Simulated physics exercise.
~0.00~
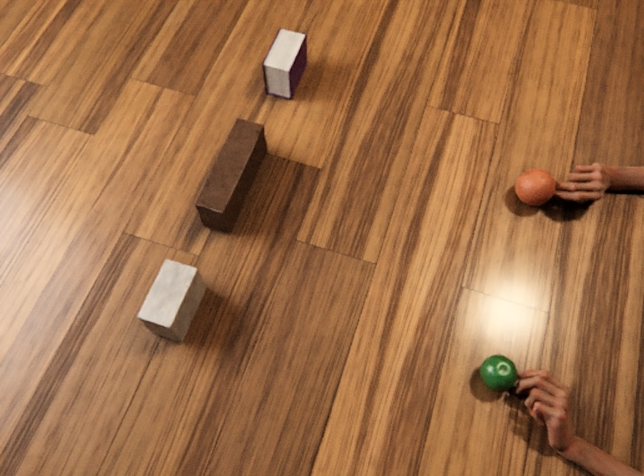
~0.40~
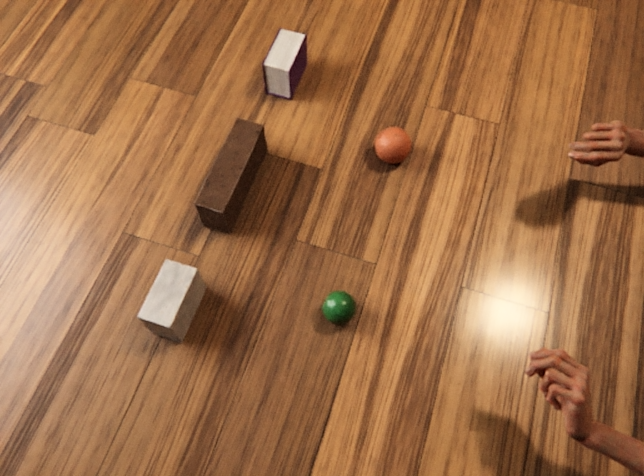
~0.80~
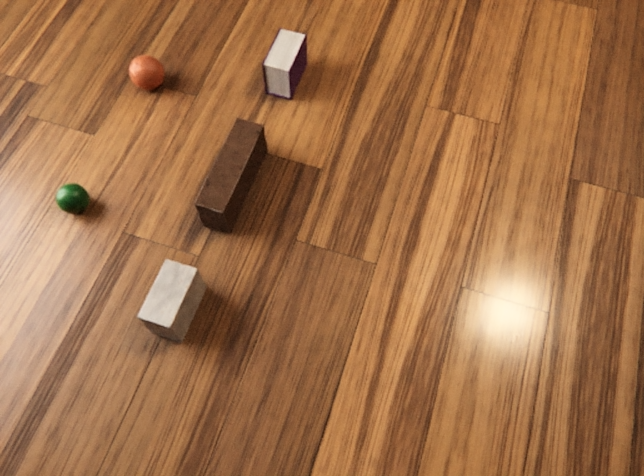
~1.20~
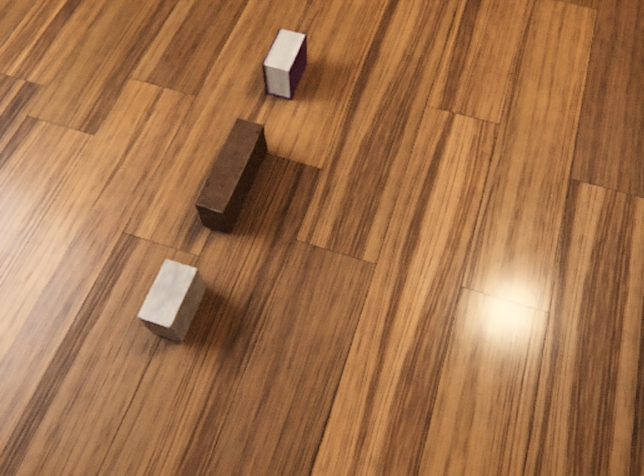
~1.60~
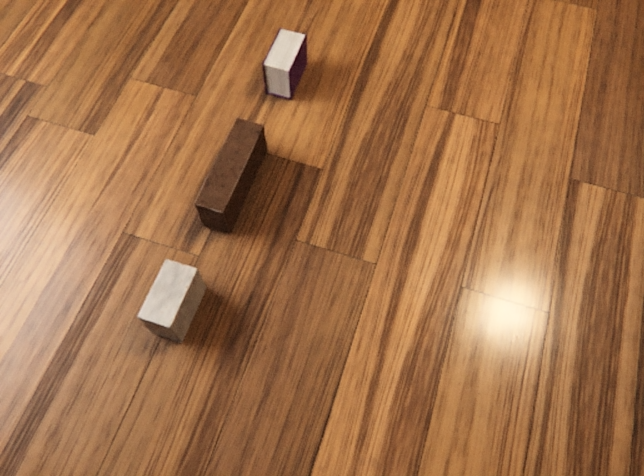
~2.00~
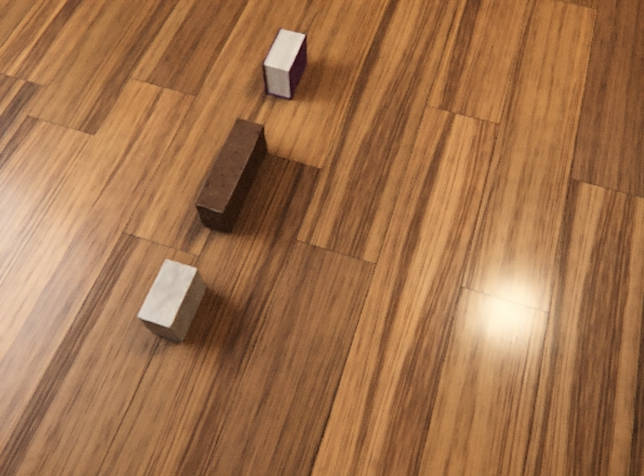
Two hands roll an orange and a green ball left through gaps between blocks and out of view.
